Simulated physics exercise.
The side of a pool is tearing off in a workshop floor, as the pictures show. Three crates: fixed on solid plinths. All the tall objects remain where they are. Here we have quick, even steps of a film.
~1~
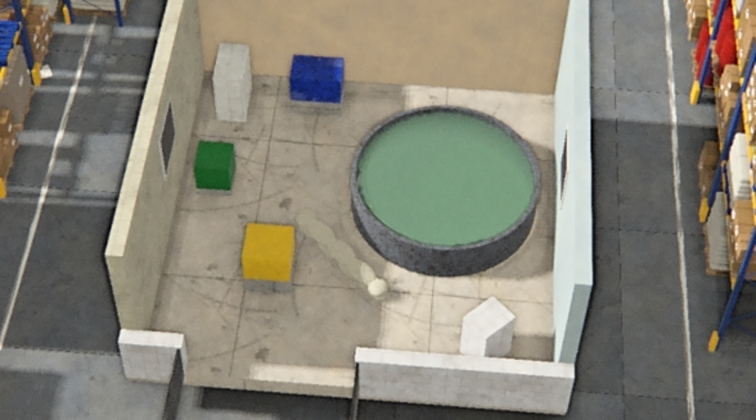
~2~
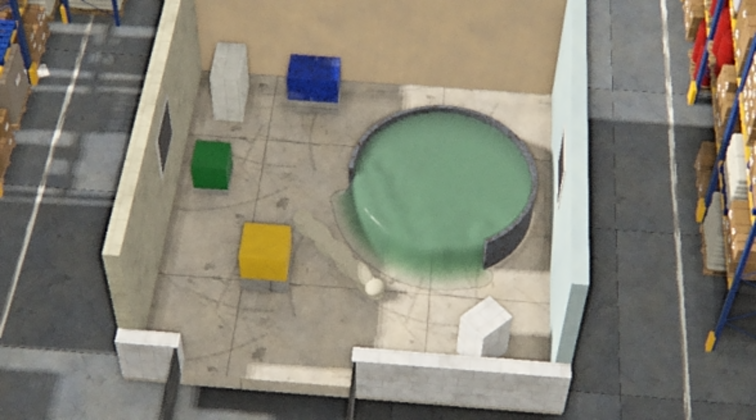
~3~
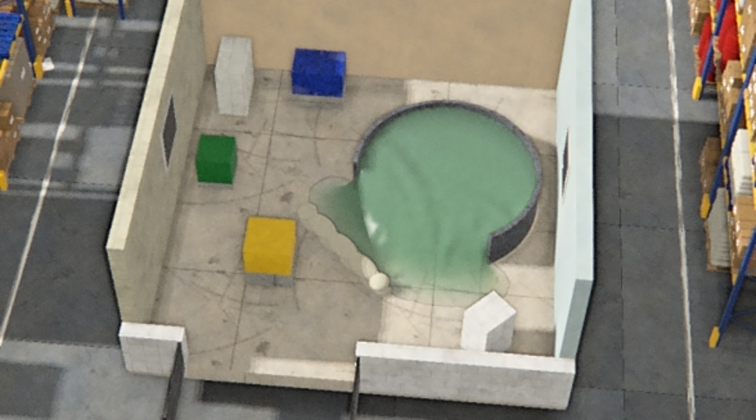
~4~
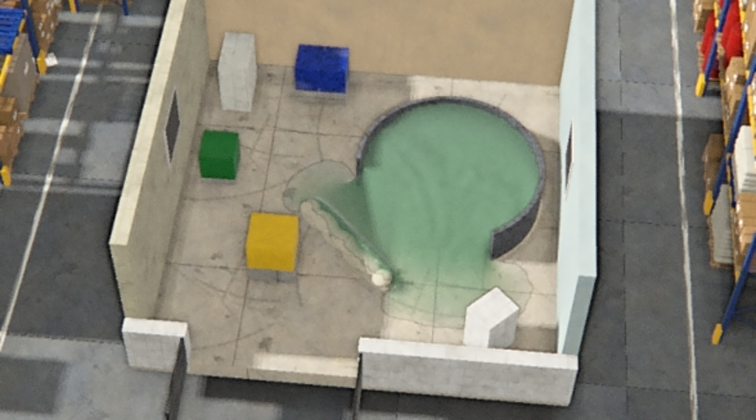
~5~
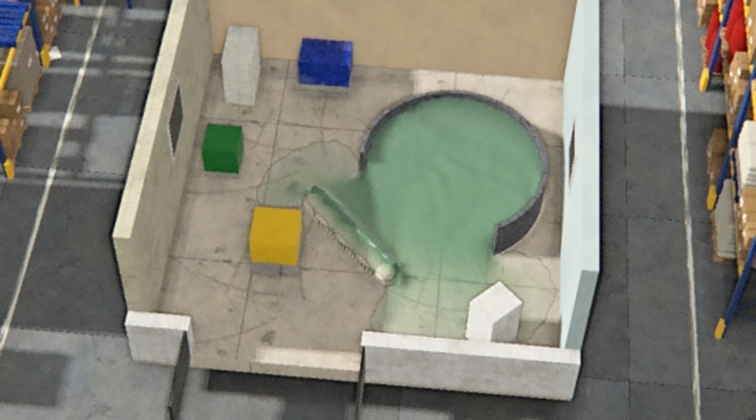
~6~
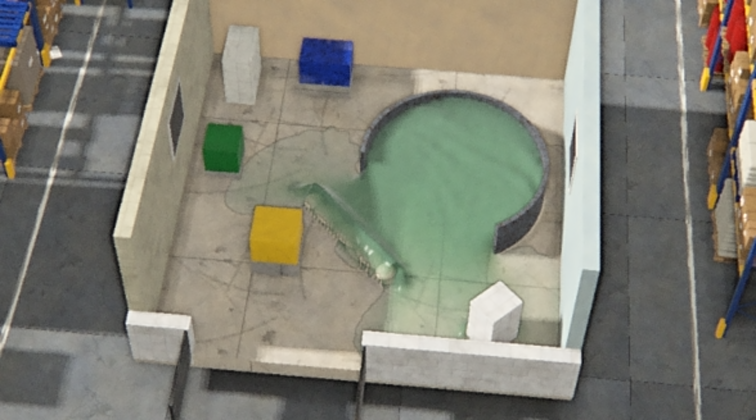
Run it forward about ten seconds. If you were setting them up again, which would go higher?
I'd say the green crate goes higher, the yellow crate can stay, the blue crate can stay.
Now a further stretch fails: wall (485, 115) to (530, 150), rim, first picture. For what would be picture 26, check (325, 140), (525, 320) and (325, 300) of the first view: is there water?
In the order given, the spots are swamped, swamped and not soaked.
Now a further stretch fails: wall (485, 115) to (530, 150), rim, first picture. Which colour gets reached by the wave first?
The blue crate.
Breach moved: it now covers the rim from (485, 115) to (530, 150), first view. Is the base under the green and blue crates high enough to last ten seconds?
So the green crate goes wet while the blue crate goes wet.
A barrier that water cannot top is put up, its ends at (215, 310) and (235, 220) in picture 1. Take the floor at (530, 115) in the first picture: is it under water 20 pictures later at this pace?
There: Dry.
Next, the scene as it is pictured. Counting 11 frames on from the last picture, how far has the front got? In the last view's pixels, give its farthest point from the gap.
My guess would be about (215, 53).
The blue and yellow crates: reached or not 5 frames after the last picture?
For the blue, it has not; for the yellow, it has.
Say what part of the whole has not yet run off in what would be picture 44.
I reckon around 88 in a hundred.
A moment on, water covers 45 % of the floor; the green crate water round its plinth, the yellow crate water round its plinth, the blue crate not reached.
Next, water covers 65 % of the floor; the green crate water round its plinth, the yellow crate water round its plinth, the blue crate water round its plinth.
Then, water covers 80 % of the floor; the green crate water round its plinth, the yellow crate water round its plinth, the blue crate water round its plinth.
Later, water covers 95 % of the floor; the green crate water round its plinth, the yellow crate water round its plinth, the blue crate water round its plinth.
In the end, water covers 100 % of the floor; the green crate was topped, the yellow crate stayed above the water, the blue crate stayed above the water.
